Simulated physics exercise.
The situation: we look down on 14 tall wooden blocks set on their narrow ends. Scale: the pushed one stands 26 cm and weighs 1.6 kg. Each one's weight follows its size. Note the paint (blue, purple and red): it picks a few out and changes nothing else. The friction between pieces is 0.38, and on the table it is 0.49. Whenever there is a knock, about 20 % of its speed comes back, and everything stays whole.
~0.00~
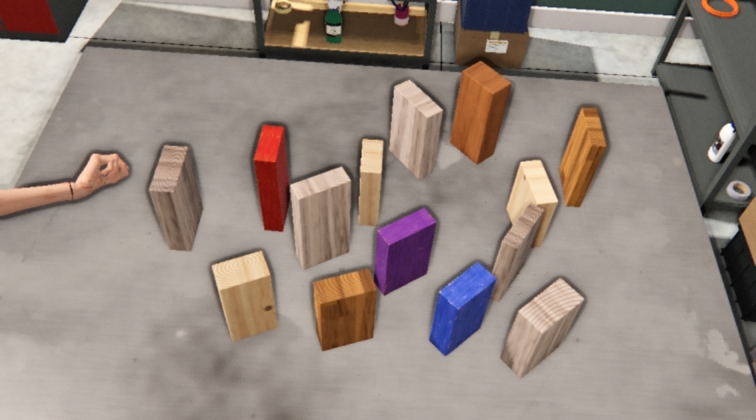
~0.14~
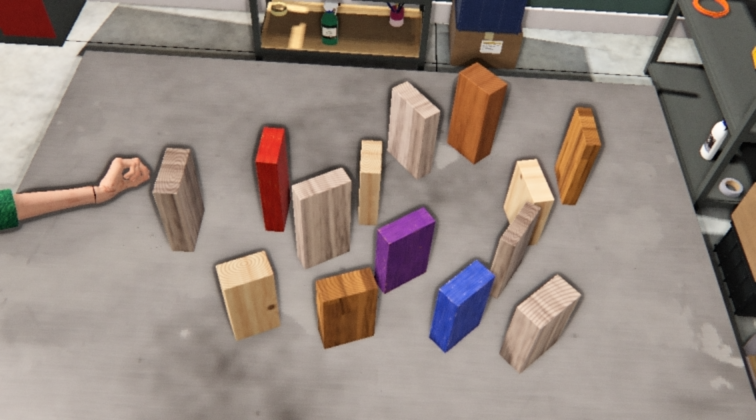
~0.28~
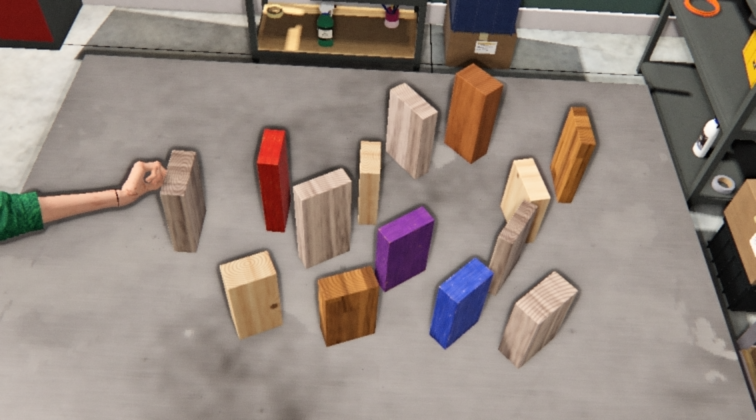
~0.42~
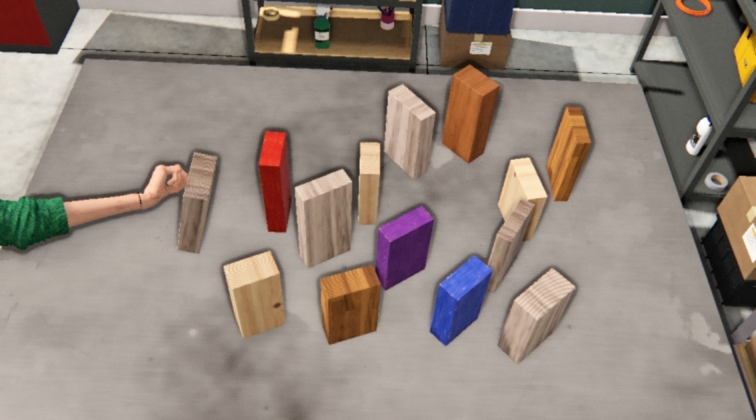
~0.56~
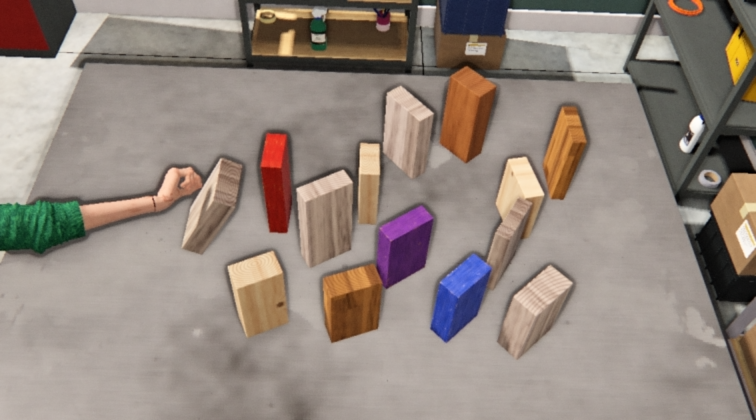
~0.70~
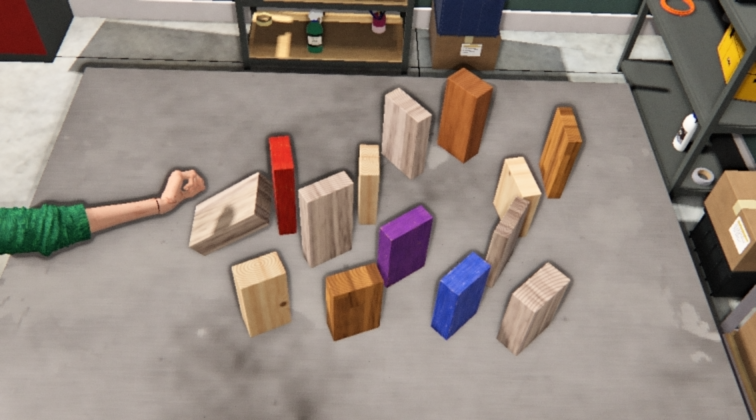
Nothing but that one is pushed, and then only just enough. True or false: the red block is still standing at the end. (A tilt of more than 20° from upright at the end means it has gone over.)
False.
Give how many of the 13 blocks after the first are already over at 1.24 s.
Count at that instant: 2.
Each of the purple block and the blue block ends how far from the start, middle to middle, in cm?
Purple 0 cm, blue 0 cm.
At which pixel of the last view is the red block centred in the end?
In the last picture it comes to a stop at about (349, 204).
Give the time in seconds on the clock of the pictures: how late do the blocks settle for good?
Around 1.5 s.
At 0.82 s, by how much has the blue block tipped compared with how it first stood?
Rotation: Approx. 0°.
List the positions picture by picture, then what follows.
In the first picture (pixels give the middle of a visible side; the camera moves round a little), finger (121, 168) 8 cm from the first block; red block (269, 199); purple block (409, 261); blue block (470, 320); none of the others has stirred.
In the second picture, finger (141, 172) 37 mm from the first block; red block (271, 200).
In the third picture, finger (162, 175) pushing; red block (272, 200).
In the fourth picture, finger (182, 178) pushing; red block (273, 201); none of the others has stirred.
In the fifth picture, finger (195, 181) stopped; red block (275, 202); none of the others has stirred.
In the sixth picture, finger (197, 183) stopped; red block (286, 204); purple block (409, 254); blue block (468, 305); none of the others has stirred.
After 0.82 s, none of the 13 other blocks over, 1 disturbed; red block 13° from how it stood.
After 1.06 s, 1 of the 13 other blocks over; red block 47° from how it stood.
After 1.24 s, 2 of the 13 other blocks over; red block 73° from how it stood.
In the end (1.6 s), 2 of the 13 other blocks over; red block lying flat; purple block unmoved; blue block unmoved. Eleven left standing. From the last view, middles, red block near (349, 204), purple block near (404, 248).
